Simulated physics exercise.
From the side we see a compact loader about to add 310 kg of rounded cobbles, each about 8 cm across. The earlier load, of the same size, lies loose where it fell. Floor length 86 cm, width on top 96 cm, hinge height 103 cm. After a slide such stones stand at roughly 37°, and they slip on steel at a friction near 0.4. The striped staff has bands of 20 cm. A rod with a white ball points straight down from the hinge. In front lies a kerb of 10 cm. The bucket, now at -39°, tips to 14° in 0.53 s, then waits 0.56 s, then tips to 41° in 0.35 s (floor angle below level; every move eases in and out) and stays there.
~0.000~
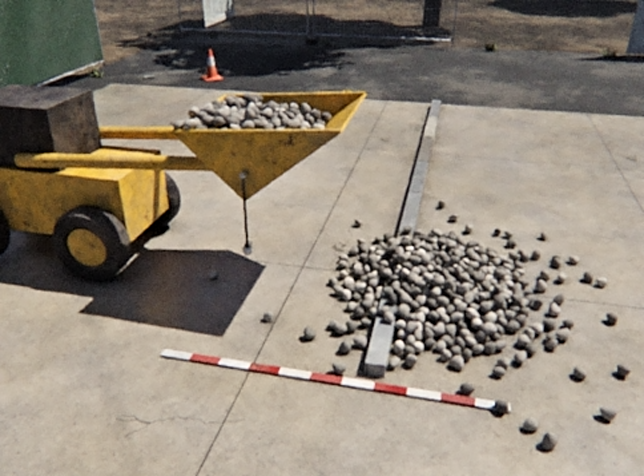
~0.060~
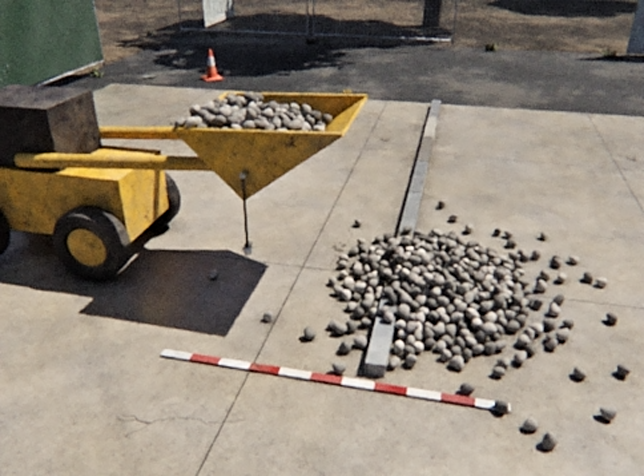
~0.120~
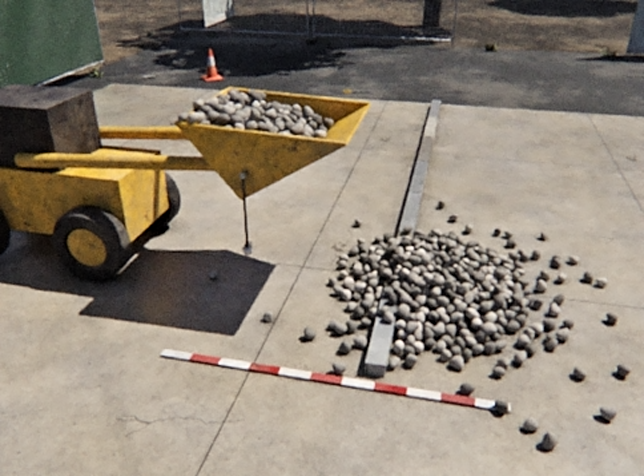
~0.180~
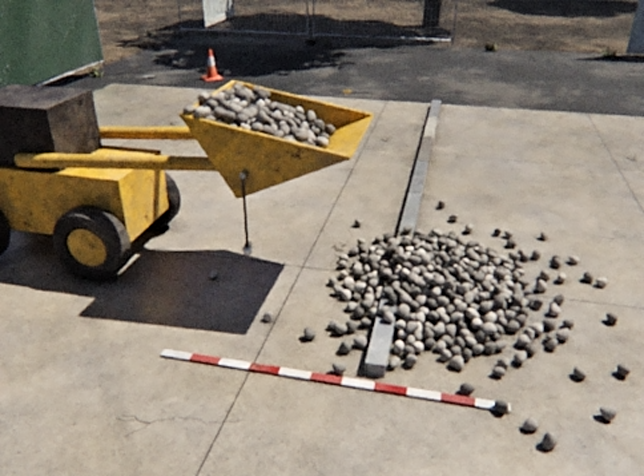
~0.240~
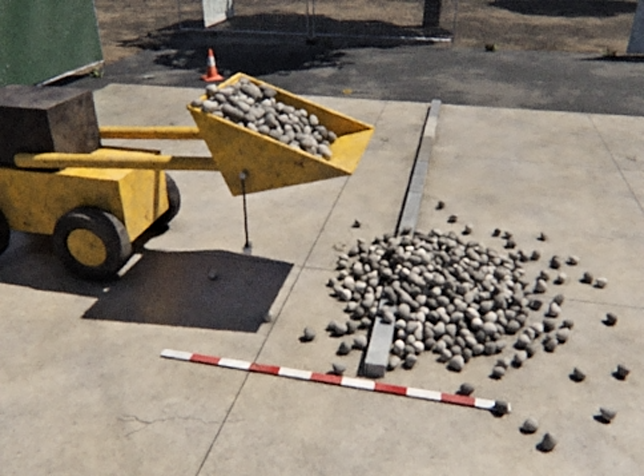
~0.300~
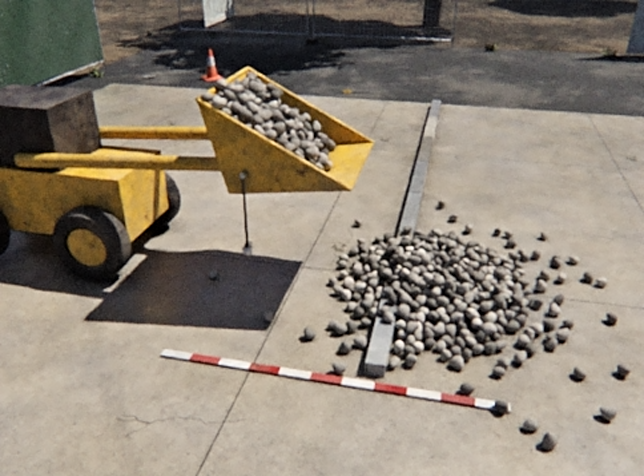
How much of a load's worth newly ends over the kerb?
Roughly 18 per cent of a load more.
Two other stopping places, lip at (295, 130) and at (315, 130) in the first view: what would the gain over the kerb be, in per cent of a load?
About 0 and 5 per cent.
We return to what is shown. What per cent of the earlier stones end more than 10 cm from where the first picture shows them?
Roughly 5 per cent of them.
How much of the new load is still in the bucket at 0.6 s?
It holds some 100 per cent.
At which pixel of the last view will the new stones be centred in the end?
Around (364, 268).
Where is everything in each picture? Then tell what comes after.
In the first frame, lip at (341, 132), floor tilted -39°, highest stones at (246, 104). The earlier load is highest near (416, 262), 22 cm above ground level, 20 % on this side of the kerb, 81 % over the kerb.
In the second frame, lip at (342, 135), floor tilted -37°, highest stones at (247, 103); the stones move at 0.2 m/s on average.
In the third frame, lip at (346, 144), floor tilted -32°, highest stones at (237, 99); the stones move at 0.4 m/s on average.
In the fourth frame, lip at (350, 158), floor tilted -25°, highest stones at (239, 95); the stones move at 0.6 m/s on average.
In the fifth frame, the bucket is at -16°, its lip at (352, 174); the top of the load is at (237, 88); the stones move at 0.6 m/s on average.
In the sixth frame, the bucket is at -7°, its lip at (351, 190); the top of the load is at (245, 83); the stones move at 0.7 m/s on average.
After 0.4 s the floor is at 6°; in per cent of one load, 100 in the bucket, 20 on this side of the kerb, 81 over the kerb; the foremost stones are at (619, 309).
After 0.6 s the floor is at 14°; in per cent of one load, 100 in the bucket, 20 on this side of the kerb, 81 over the kerb; the foremost stones are at (619, 309).
After 1.9 s the floor is at 41°; in per cent of one load, 6 in the bucket, 97 on this side of the kerb, 97 over the kerb; the foremost stones are at (619, 309).
After 4.4 s the floor is at 41°; in per cent of one load, 0 in the bucket, 102 on this side of the kerb, 99 over the kerb; the foremost stones are at (619, 309). Net gain over the kerb, 18.
